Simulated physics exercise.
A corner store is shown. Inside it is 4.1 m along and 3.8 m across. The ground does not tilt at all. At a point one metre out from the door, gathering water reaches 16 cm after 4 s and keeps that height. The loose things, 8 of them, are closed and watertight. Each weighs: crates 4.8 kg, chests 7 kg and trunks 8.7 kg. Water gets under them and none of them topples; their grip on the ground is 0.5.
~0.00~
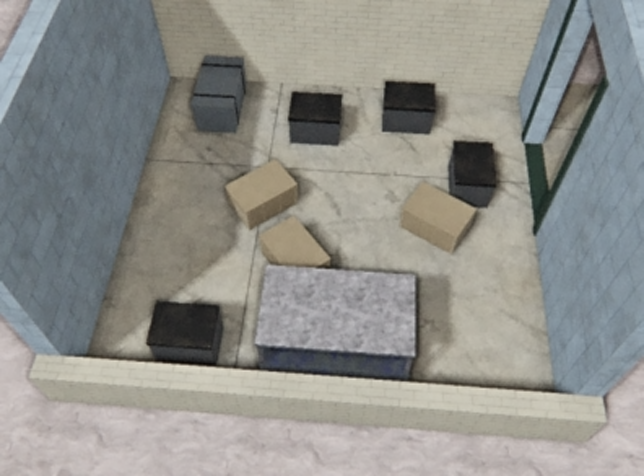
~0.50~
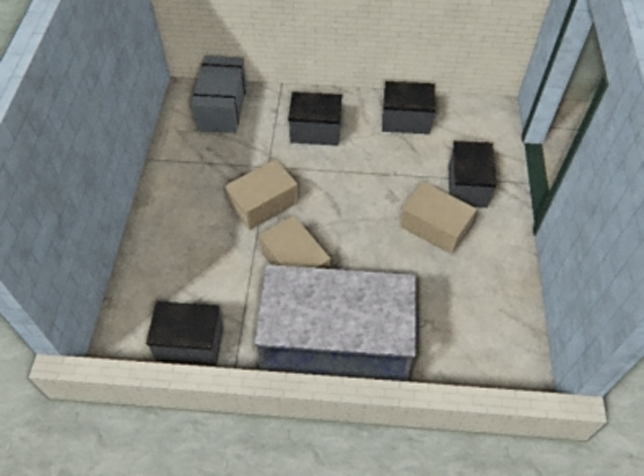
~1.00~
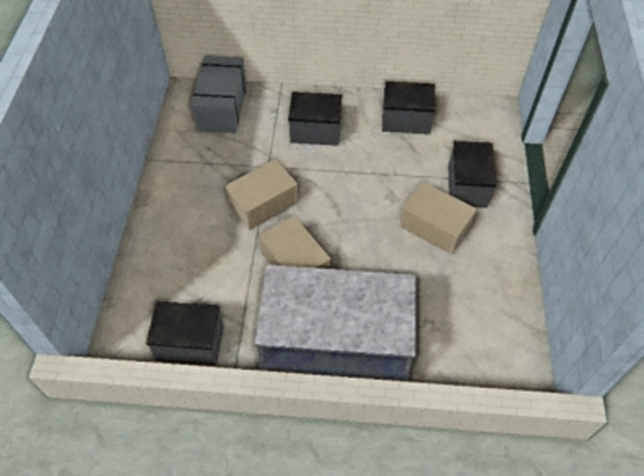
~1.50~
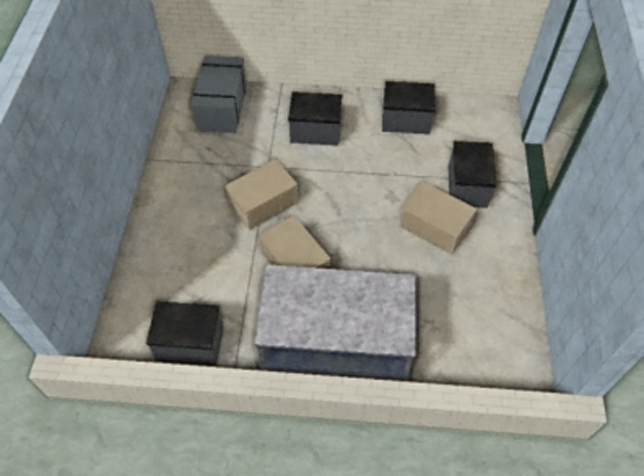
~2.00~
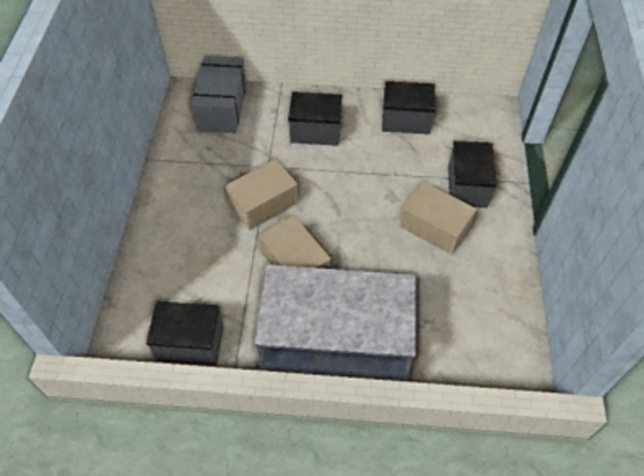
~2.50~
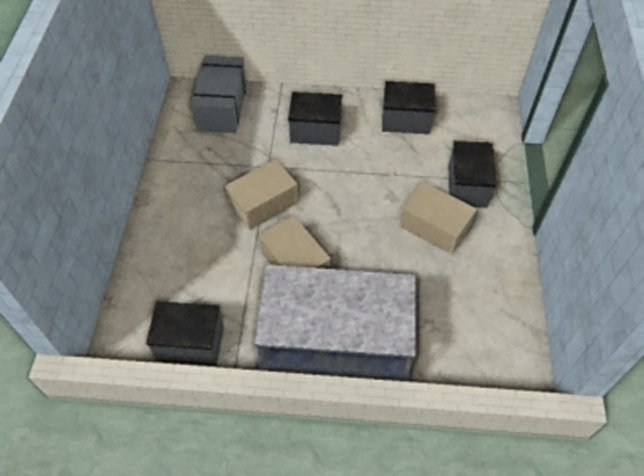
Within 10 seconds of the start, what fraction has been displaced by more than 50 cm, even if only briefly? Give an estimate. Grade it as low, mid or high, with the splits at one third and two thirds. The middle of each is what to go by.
Grade: High, two thirds or more.
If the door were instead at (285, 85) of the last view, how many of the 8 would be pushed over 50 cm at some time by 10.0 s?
4.
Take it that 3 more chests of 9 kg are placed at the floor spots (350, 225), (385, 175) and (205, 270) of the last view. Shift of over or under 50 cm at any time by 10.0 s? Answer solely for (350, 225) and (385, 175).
The first: Farther. The second: Farther.
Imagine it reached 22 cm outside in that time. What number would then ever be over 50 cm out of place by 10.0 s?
Then the count would be 7.
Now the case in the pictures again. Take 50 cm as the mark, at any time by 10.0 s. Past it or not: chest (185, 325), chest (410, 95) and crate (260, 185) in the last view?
Order as asked - a smaller shift, a bigger shift, a bigger shift.
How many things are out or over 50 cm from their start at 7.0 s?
I make it 6.
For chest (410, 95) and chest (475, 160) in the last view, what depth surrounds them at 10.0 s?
Depths: Near 9 cm, then near 9 cm.
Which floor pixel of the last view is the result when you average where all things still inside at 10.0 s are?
Centred roughly on (187, 226).
After 3.5 s 0 of 8 are over 50 cm from their spots; 0 afloat.
After 4.5 s 1 of 8 are over 50 cm from their spots; 0 afloat.
After 7.0 s 6 of 8 are over 50 cm from their spots; 3 afloat.
After 10.0 s 7 of 8 are over 50 cm from their spots, and 7 have been at some point; 8 afloat.
